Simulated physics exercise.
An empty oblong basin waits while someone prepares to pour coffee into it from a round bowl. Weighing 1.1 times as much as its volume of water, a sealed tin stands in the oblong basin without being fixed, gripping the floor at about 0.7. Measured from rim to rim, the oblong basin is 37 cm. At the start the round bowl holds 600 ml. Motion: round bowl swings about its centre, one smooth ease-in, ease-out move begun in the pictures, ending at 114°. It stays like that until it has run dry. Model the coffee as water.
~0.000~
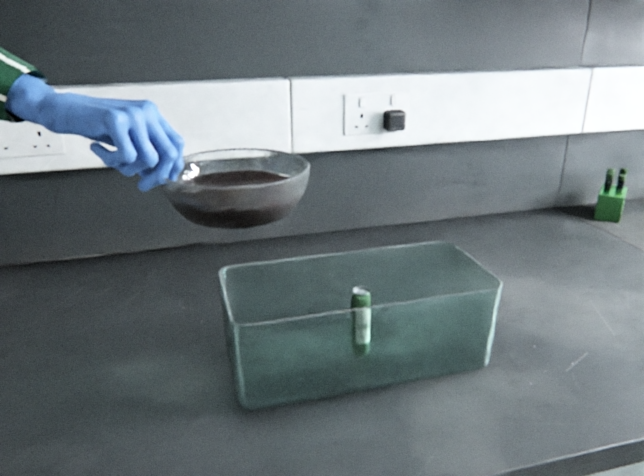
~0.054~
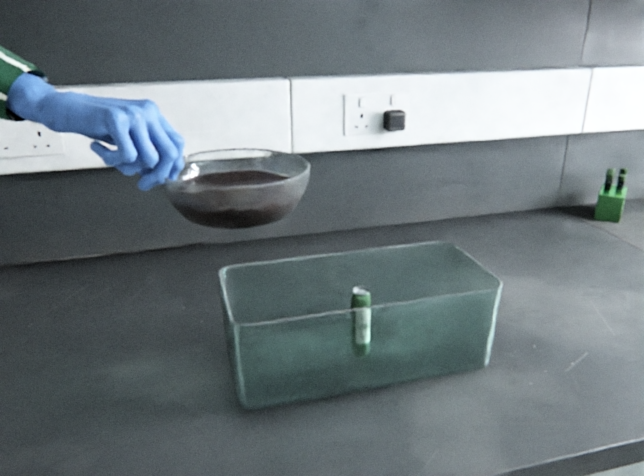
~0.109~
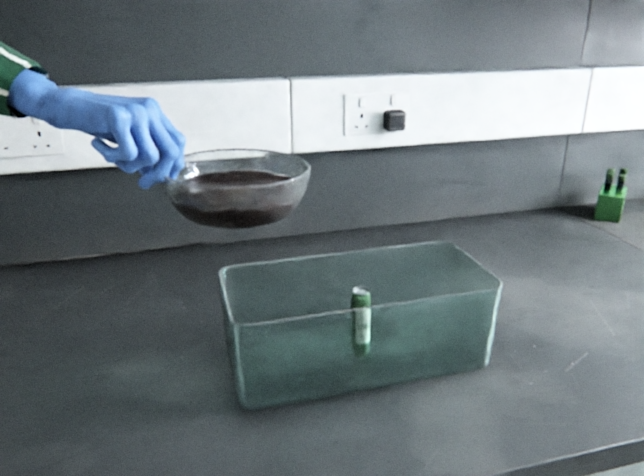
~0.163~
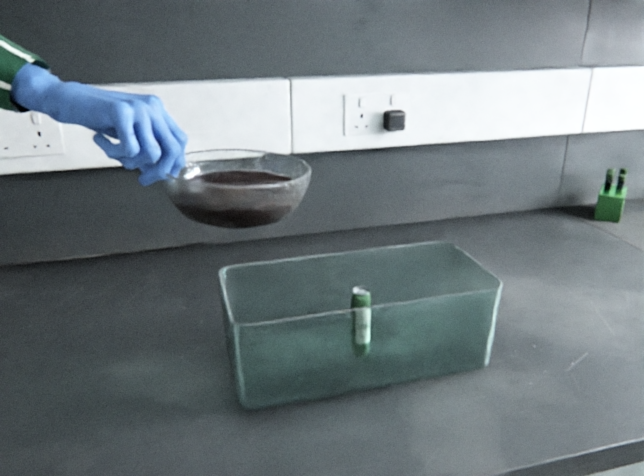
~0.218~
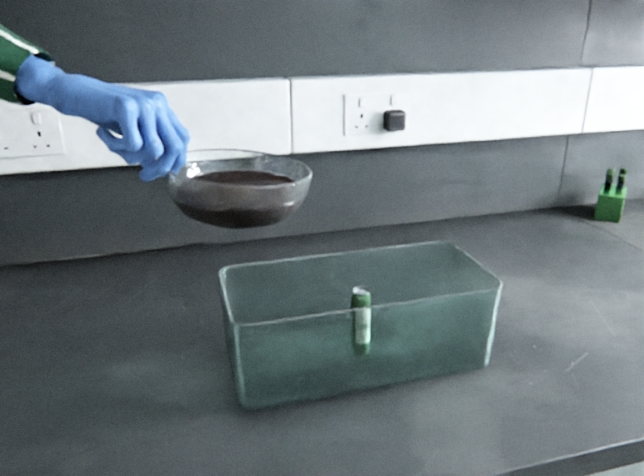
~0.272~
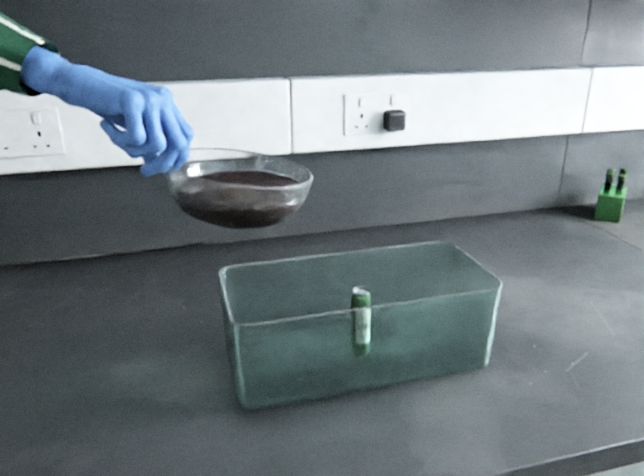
A blue-gloved hand slightly tilts a round bowl of dark liquid above an oblong basin.
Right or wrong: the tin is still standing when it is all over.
Right, it is still standing.
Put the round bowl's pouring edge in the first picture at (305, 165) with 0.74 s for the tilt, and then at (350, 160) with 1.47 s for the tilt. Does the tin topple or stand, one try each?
Trial 1 - tin tips; trial 2 - tin stays standing.
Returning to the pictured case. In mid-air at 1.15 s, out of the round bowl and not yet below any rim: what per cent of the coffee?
Near 3 in a hundred.
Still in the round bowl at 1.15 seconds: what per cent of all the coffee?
Near 0 in a hundred.
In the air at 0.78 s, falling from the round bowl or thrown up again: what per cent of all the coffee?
Close to 34 in a hundred.
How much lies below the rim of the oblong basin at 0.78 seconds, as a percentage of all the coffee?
Near 22 in a hundred.
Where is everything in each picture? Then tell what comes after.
It leans 0°; its right rim is at (306, 163); the coffee meets the walls at (169, 191) and (300, 180); the oblong basin's rim runs from (224, 296) to (476, 263); the tin's top is at (361, 294), in the first frame.
It leans 0°; its right rim is at (306, 163); the coffee meets the walls at (169, 191) and (300, 181), in the second frame.
It leans 2°; its right rim is at (307, 164); the coffee meets the walls at (170, 190) and (300, 182), in the third frame.
It leans 3°; its right rim is at (307, 167); the coffee meets the walls at (170, 190) and (300, 182), in the fourth frame.
It leans 6°; its right rim is at (308, 170); the coffee meets the walls at (172, 189) and (301, 183), in the fifth frame.
It leans 9°; its right rim is at (309, 174); the coffee meets the walls at (173, 189) and (303, 182), in the sixth frame.
After 0.78 s the tilt is 63° and 45 per cent is still to pour; the tin stands where it began.
After 1.15 s the tilt is 102° and 0 per cent is still to pour; the tin stands where it began.
After 1.54 s the tilt is 114° and 0 per cent is still to pour; the tin stands where it began.
After 1.97 s the tilt is 114° and 0 per cent is still to pour; the tin stands where it began.
In the end the tin stands where it began.
